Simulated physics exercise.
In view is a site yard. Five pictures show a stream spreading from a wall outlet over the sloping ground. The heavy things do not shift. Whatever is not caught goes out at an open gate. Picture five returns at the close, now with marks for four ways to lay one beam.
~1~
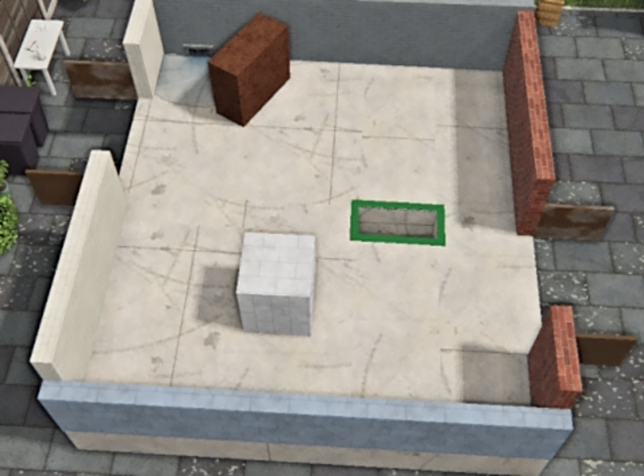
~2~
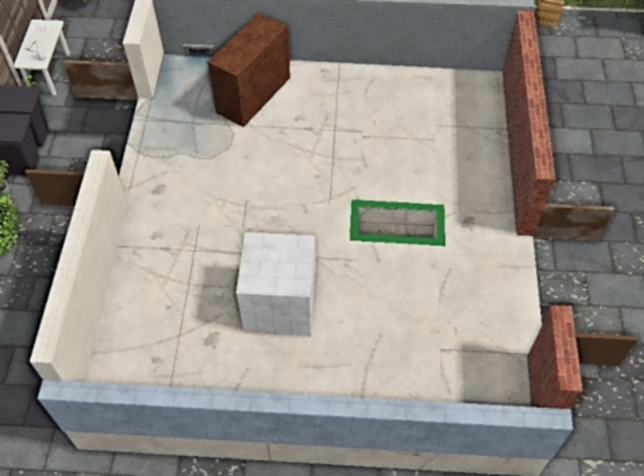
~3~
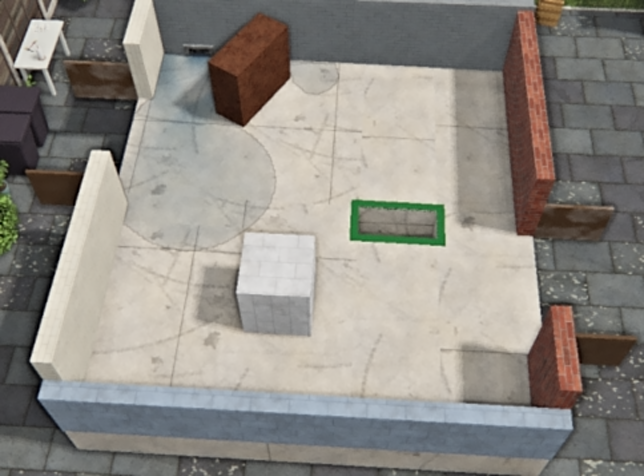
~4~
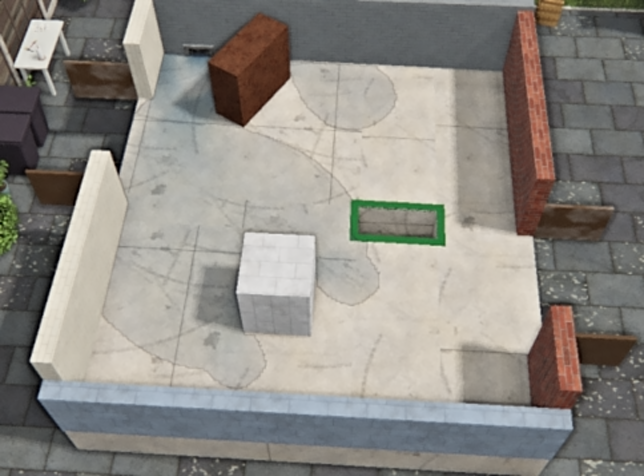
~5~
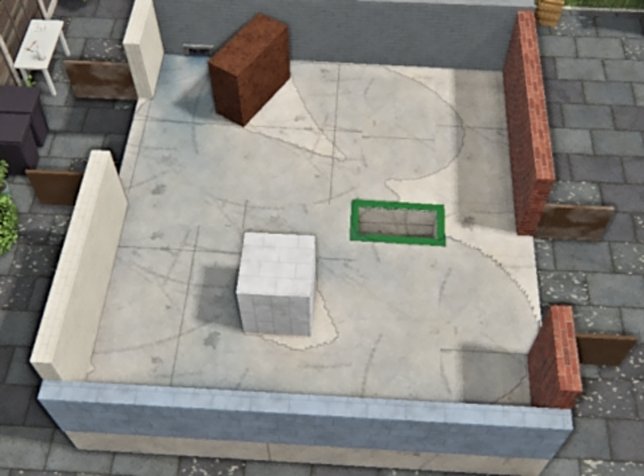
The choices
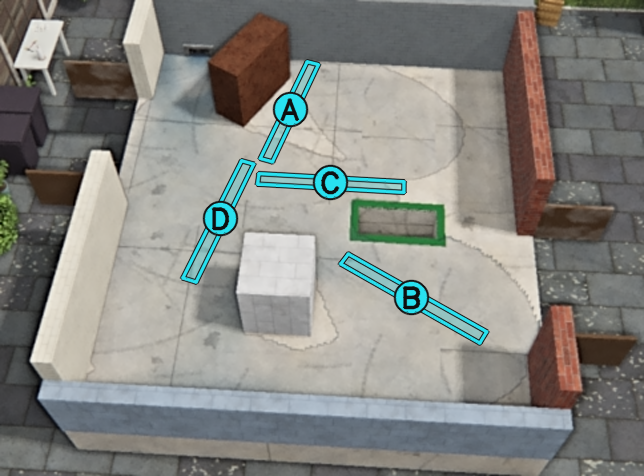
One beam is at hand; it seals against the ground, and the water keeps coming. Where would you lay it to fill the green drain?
Use place B.
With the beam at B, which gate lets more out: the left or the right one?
More leaves on the right.
On the marked copy, A from (266, 160) to (312, 63); B from (344, 258) to (483, 337); C from (258, 178) to (403, 187); D from (189, 280) to (247, 162).
With A, about 9 % of the stream goes into the green drain, about 91 % out by the gates.
With B, about 13 % of the stream goes into the green drain, about 85 % out by the gates.
With C, about 6 % of the stream goes into the green drain, about 93 % out by the gates.
With D, about 7 % of the stream goes into the green drain, about 92 % out by the gates.
